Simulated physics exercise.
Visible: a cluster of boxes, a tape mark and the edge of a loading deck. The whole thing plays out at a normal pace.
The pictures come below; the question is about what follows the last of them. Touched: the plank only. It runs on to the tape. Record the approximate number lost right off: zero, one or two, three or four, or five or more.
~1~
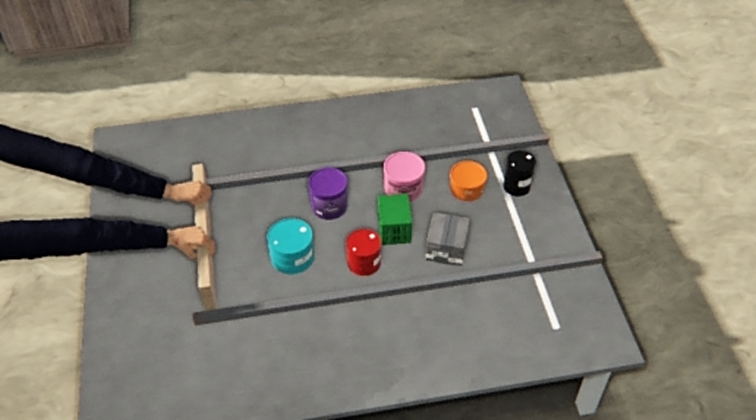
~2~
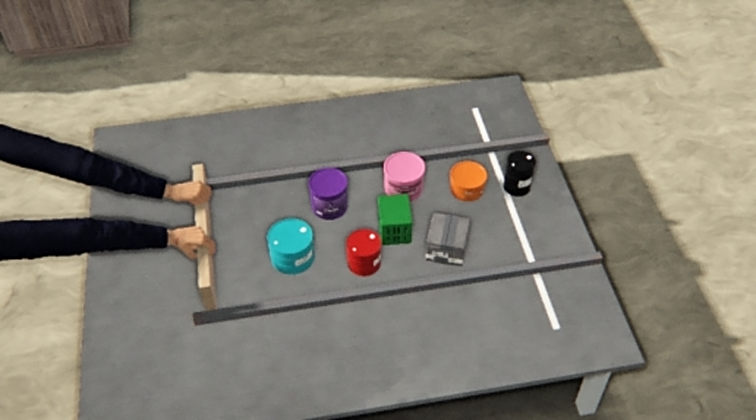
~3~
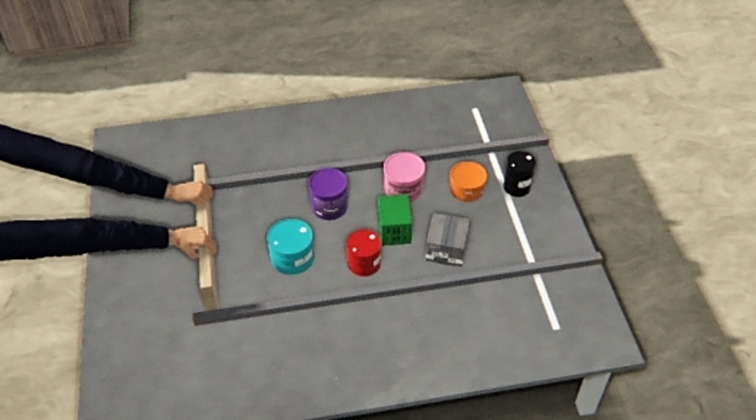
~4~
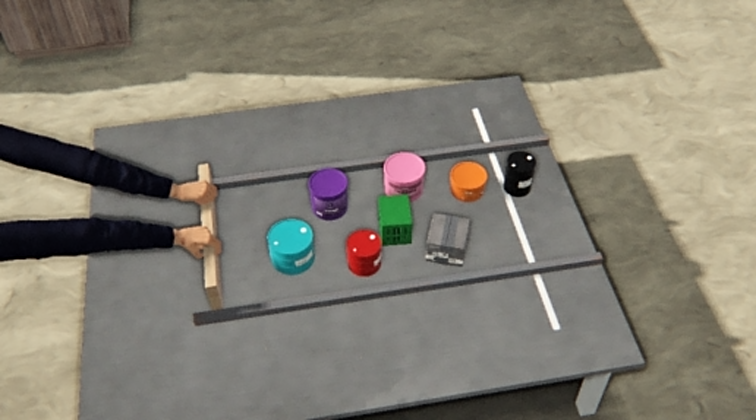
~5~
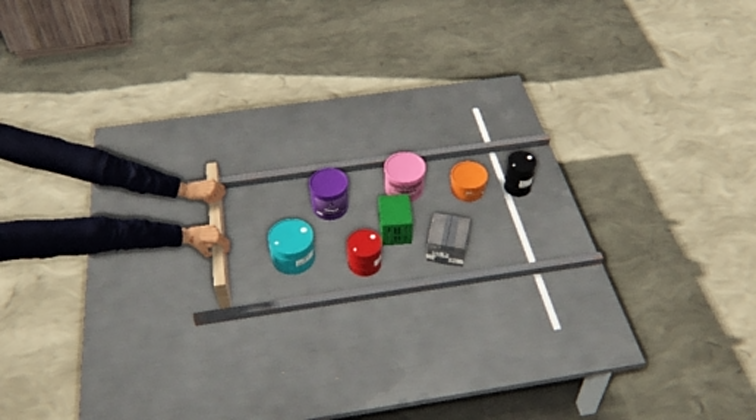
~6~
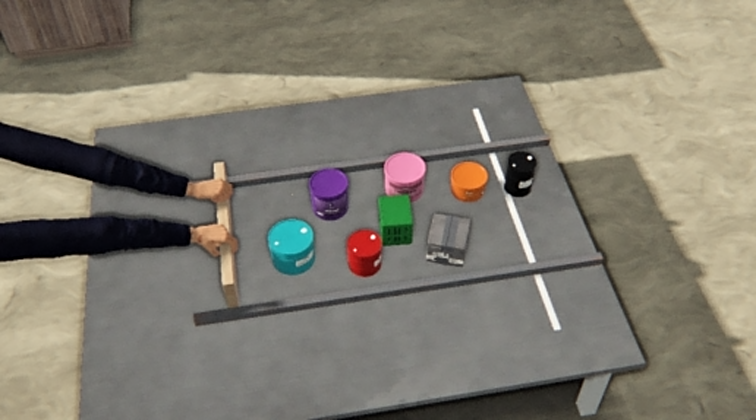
Number lost: One or two.
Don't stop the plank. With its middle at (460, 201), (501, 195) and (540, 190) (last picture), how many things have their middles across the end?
The numbers are 0, 1 and 5.
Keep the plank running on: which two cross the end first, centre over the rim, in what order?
Listed earliest first, it's the black canister and then the orange pail.
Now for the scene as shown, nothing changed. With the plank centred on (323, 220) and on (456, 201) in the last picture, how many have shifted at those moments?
The number moved is 3 and then 8.
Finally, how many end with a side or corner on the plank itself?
It's 3.
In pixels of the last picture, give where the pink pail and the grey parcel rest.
The first comes to rest at (544, 150), and the second at (580, 231).
A little later, none off yet; black canister at rest near (520, 175); orange pail at rest near (469, 182); grey parcel at rest near (448, 240).
Next, none off yet; black canister moving near (524, 175); orange pail shifted about its own width near (492, 183); grey parcel shifted about its own width near (485, 241).
When it is over, the number that fall off is one or two; down, orange pail and black canister.
